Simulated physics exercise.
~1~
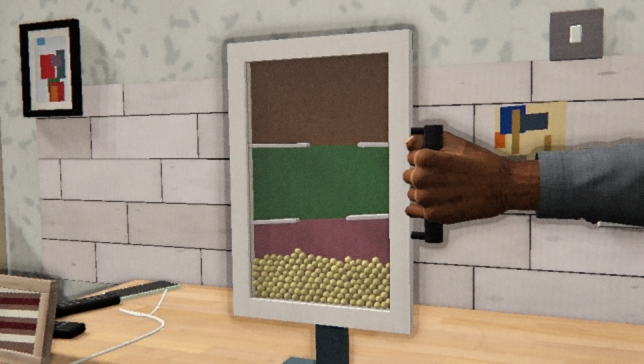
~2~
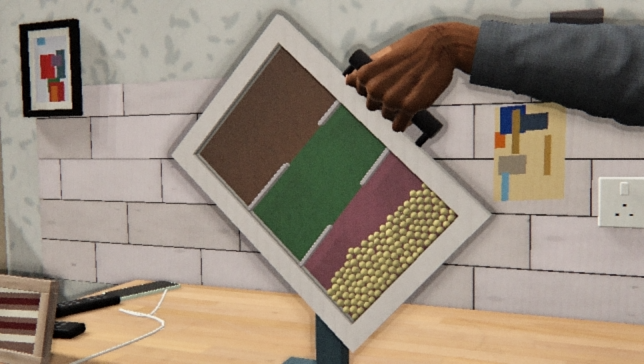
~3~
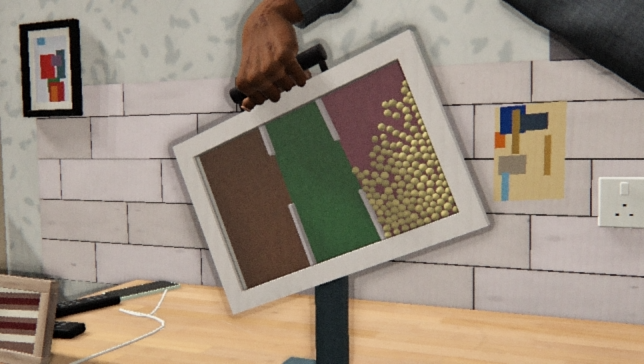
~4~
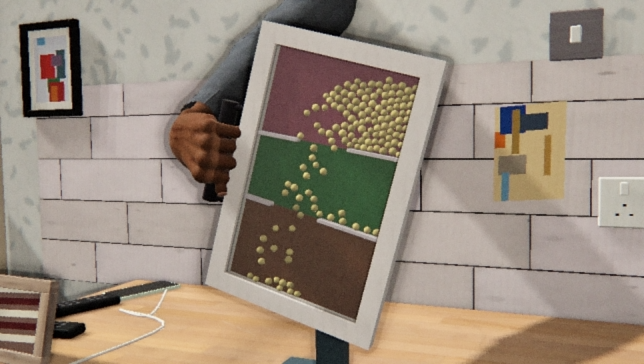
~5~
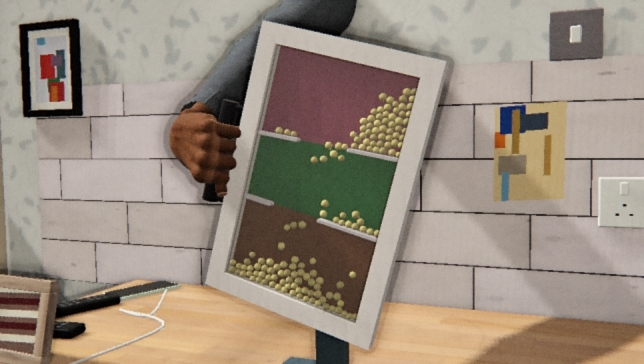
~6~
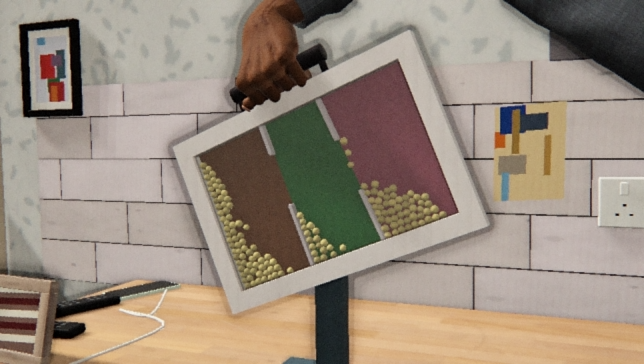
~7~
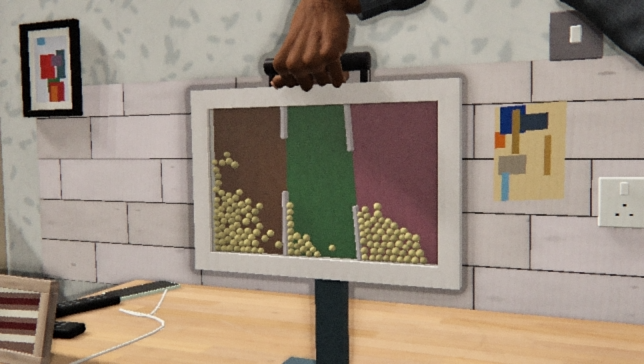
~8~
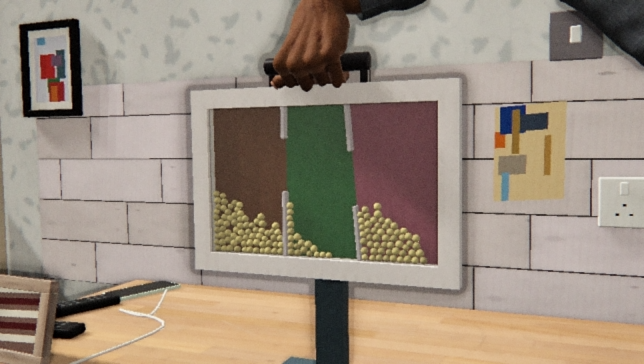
A hand turning a framed case anticlockwise, then partway back, leaving pale beads heaped unevenly across brown, green and pink chambers.
